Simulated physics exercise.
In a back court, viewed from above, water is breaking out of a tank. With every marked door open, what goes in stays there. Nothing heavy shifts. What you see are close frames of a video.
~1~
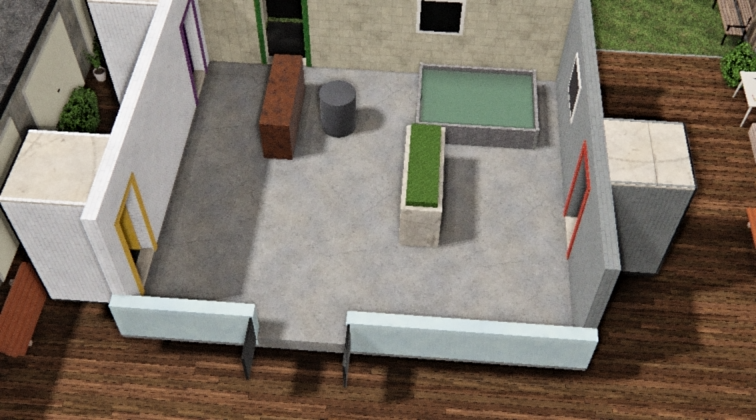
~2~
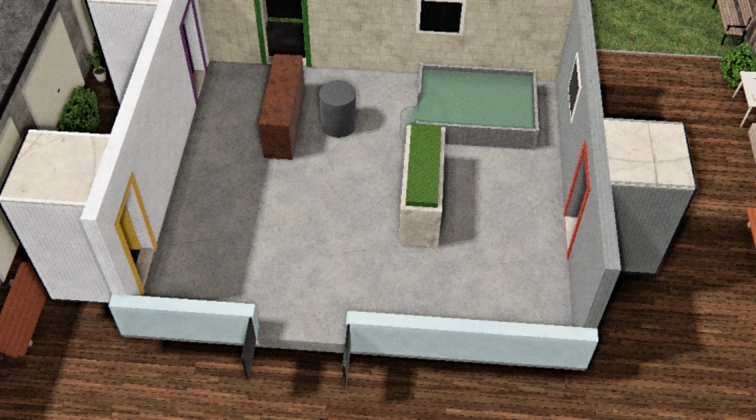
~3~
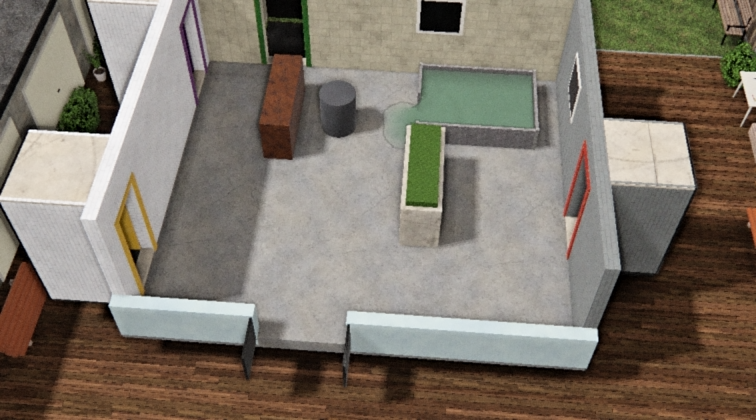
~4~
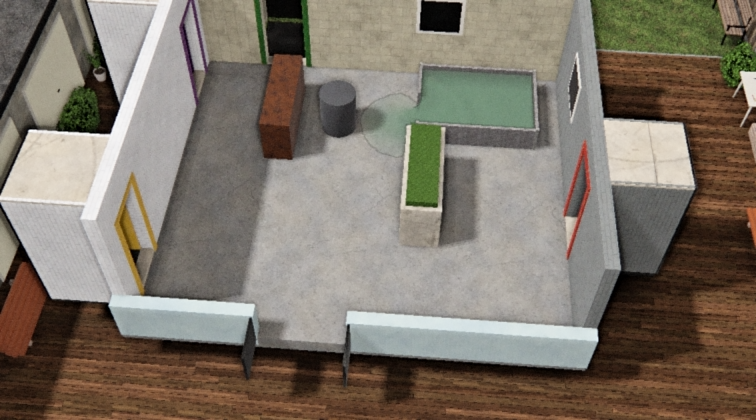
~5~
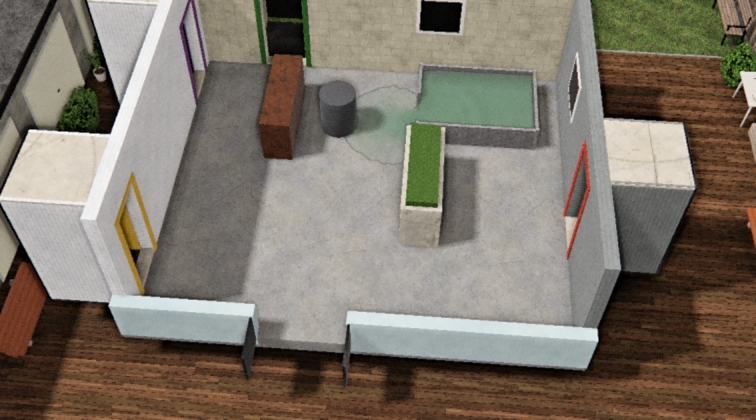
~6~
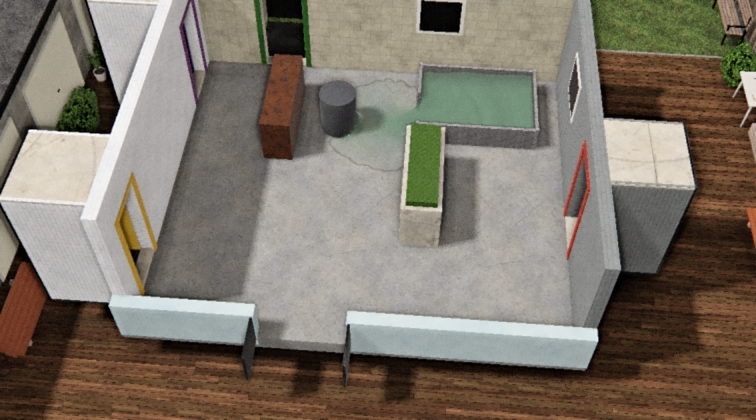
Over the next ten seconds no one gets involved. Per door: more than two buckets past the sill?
At the end, the purple door will not top two buckets. The red door will not top two buckets. The green door will top two buckets. The yellow door will not top two buckets.
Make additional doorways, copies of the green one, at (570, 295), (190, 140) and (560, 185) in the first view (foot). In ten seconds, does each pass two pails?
The three doors, in turn: Is short of it, is short of it, is short of it.
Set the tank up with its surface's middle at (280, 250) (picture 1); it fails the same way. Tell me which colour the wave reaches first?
Result: The yellow-painted one.
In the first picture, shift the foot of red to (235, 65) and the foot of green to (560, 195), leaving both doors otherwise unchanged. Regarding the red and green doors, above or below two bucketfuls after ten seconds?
What you'd see: The red door tops the limit and the green door stays within the limit.
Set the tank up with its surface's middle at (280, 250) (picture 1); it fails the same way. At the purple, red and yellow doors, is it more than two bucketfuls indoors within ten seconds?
Door by door - purple misses it, red misses it, yellow tops it.
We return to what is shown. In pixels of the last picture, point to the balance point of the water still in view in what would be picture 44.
Centre point: Around (349, 152).
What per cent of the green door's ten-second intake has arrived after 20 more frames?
Close to 55 out of every hundred.
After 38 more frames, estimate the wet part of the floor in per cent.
I'd say 55 per cent.
A moment on, water covers 15 % of the floor; the purple door not reached, the red door not reached, the green door not reached, the yellow door not reached.
Next, water covers 25 % of the floor; the purple door not reached, the red door not reached, the green door under two buckets in, the yellow door not reached.
Then, water covers 45 % of the floor; the purple door wet at the sill, nothing in, the red door not reached, the green door over two buckets in, the yellow door wet at the sill, nothing in.
Later, water covers 55 % of the floor; the purple door under two buckets in, the red door not reached, the green door over two buckets in, the yellow door wet at the sill, nothing in.
In the end, water covers 65 % of the floor; the purple door under two buckets in, the red door not reached, the green door over two buckets in, the yellow door under two buckets in.
